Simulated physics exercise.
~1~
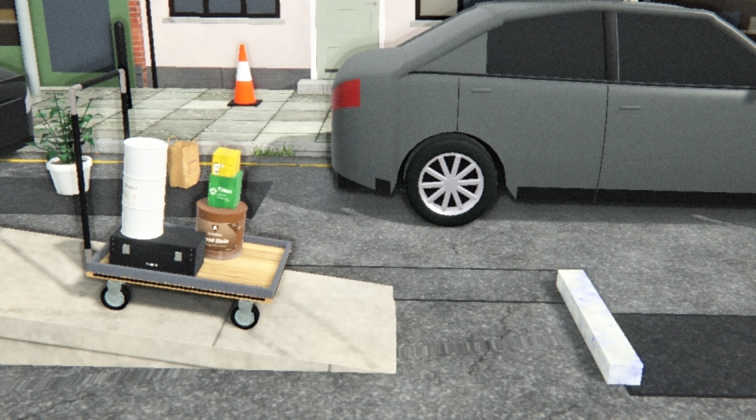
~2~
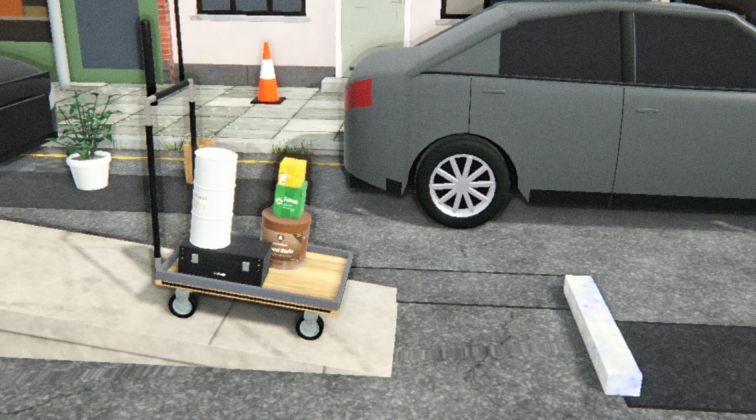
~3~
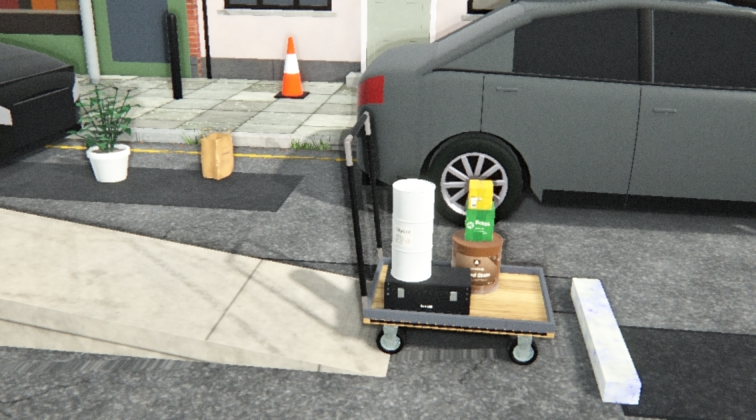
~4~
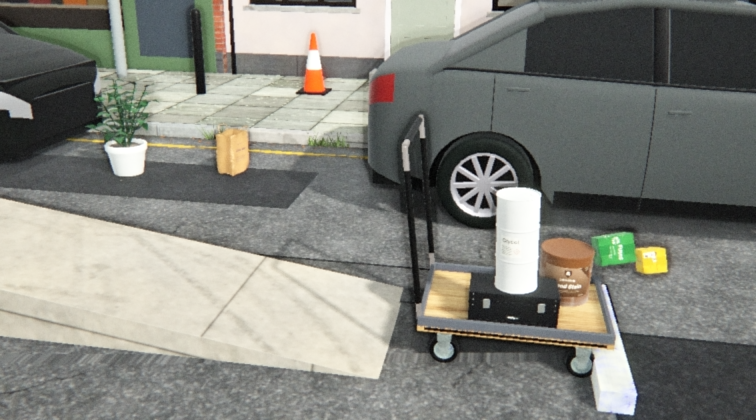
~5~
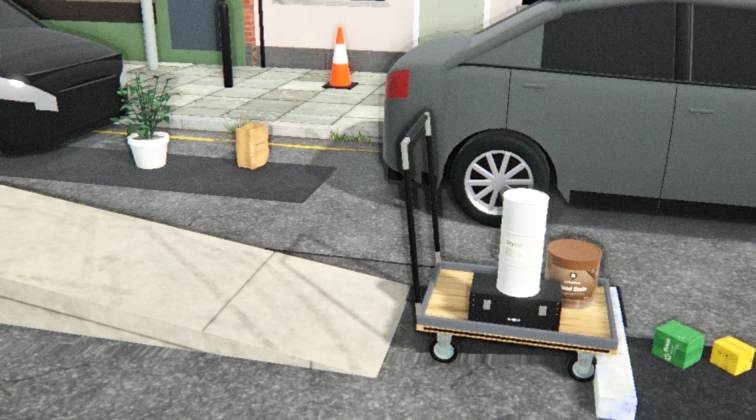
On a street beside a parked grey car, a loaded trolley rolled right down a ramp and stopped at a white kerb, throwing the green box and yellow parcel onto the road, while the white canister stayed upright beside the brown pail and black toolbox.
